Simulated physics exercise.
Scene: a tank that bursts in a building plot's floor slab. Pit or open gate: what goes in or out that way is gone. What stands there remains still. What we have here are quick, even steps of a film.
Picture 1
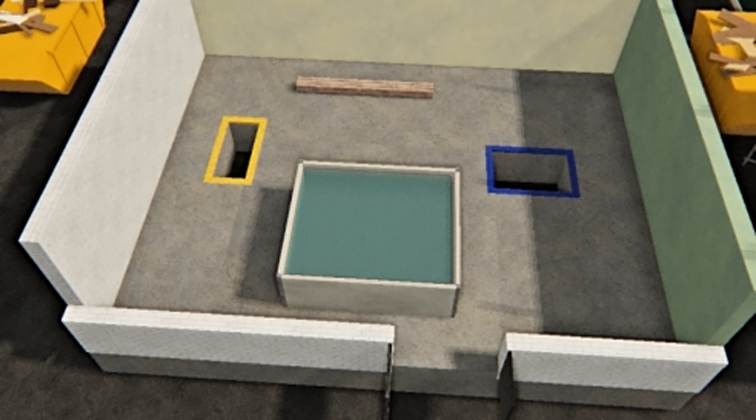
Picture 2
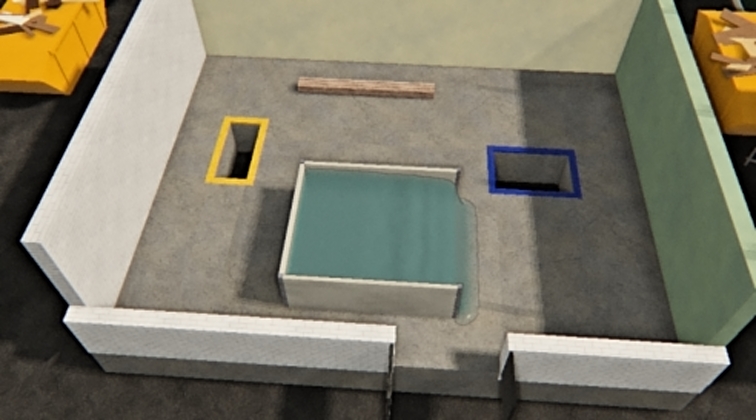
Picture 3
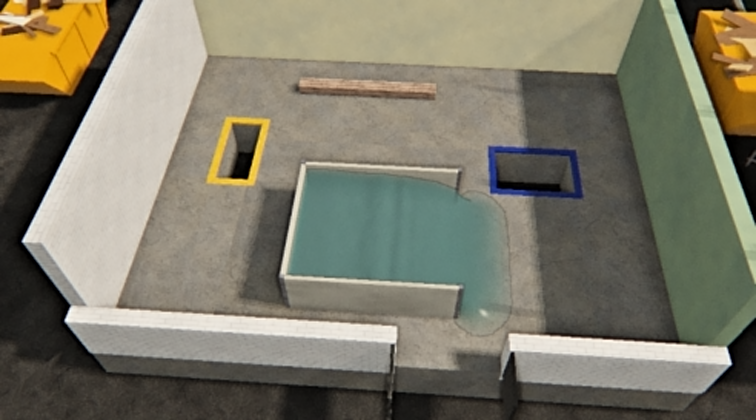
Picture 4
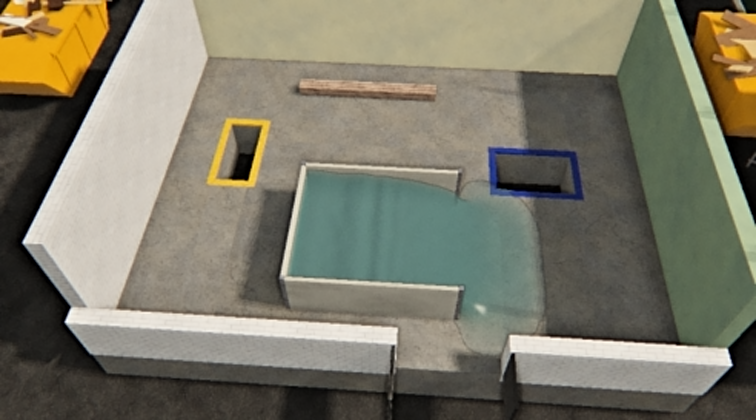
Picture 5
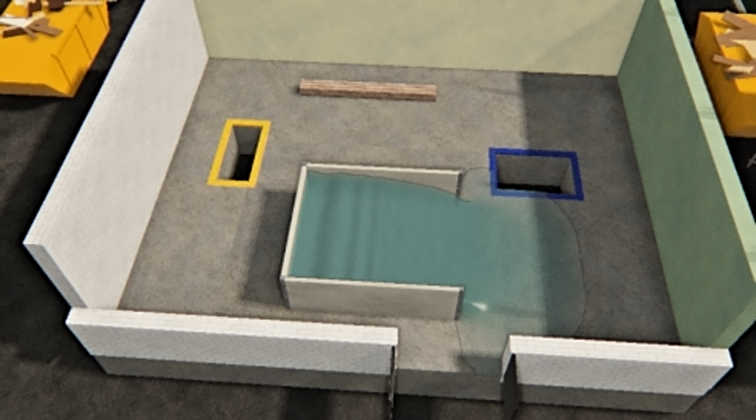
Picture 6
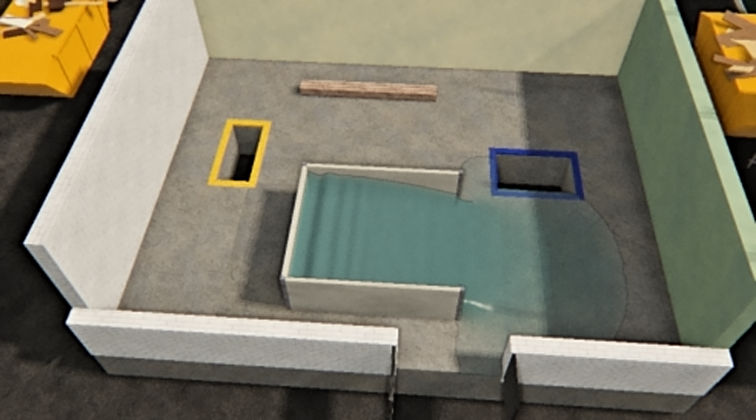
Water pours out of the right side of an open rectangular tank on a walled concrete floor, spreading rightward in a widening rounded sheet that reaches the blue-framed pit, while the level inside the tank lowers.
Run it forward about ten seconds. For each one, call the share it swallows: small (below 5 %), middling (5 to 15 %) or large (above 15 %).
Calls: Gate - middling; yellow pit - small; blue pit - large.
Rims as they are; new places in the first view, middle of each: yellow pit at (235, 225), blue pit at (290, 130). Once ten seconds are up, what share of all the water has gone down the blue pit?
Out of every hundred parts, the blue pit gets 4.
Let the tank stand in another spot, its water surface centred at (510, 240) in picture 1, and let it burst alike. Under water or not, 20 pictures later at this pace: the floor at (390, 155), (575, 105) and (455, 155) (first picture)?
Looking at all three, I'd call them bone dry, swamped, bone dry.
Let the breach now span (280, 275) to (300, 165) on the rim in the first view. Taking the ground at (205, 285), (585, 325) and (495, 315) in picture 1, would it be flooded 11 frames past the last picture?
Well, the first is hit by the spill, the next missed by the spill, the last missed by the spill.
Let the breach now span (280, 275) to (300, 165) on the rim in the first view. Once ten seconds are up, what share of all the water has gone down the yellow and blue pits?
Per cent: Yellow 35, blue 2.
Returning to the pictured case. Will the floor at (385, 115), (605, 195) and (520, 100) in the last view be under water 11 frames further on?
Left dry; drenched; left dry.
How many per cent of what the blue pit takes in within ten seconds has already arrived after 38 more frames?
It should be near 70 percent of the ten-second total.
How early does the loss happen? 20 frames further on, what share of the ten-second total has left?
Close to 25 %.
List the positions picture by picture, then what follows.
The first frame shows the open tank at (374, 223) is whole and still.
In the second frame, the front is at (459, 320), out from the gap at (454, 245).
In the third frame, water pours out at (455, 248) and has run to (485, 329).
In the fourth frame, the front is at a hidden place, out from the gap at (455, 250).
In the fifth frame, the front is at a hidden place, out from the gap at (455, 251).
In the sixth frame, water pours out at (455, 252) and has run to (621, 308).
A moment on, water covers 25 % of the floor; the gate 0 %, the yellow pit 0 %, the blue pit 2 %.
Next, water covers 25 % of the floor; the gate 0 %, the yellow pit 0 %, the blue pit 5 %.
Then, water covers 35 % of the floor; the gate 1 %, the yellow pit 0 %, the blue pit 10 %.
Later, water covers 60 % of the floor; the gate 4 %, the yellow pit 0 %, the blue pit 25 %.
In the end, water covers 90 % of the floor; the gate 7 %, the yellow pit 2 %, the blue pit 35 %.
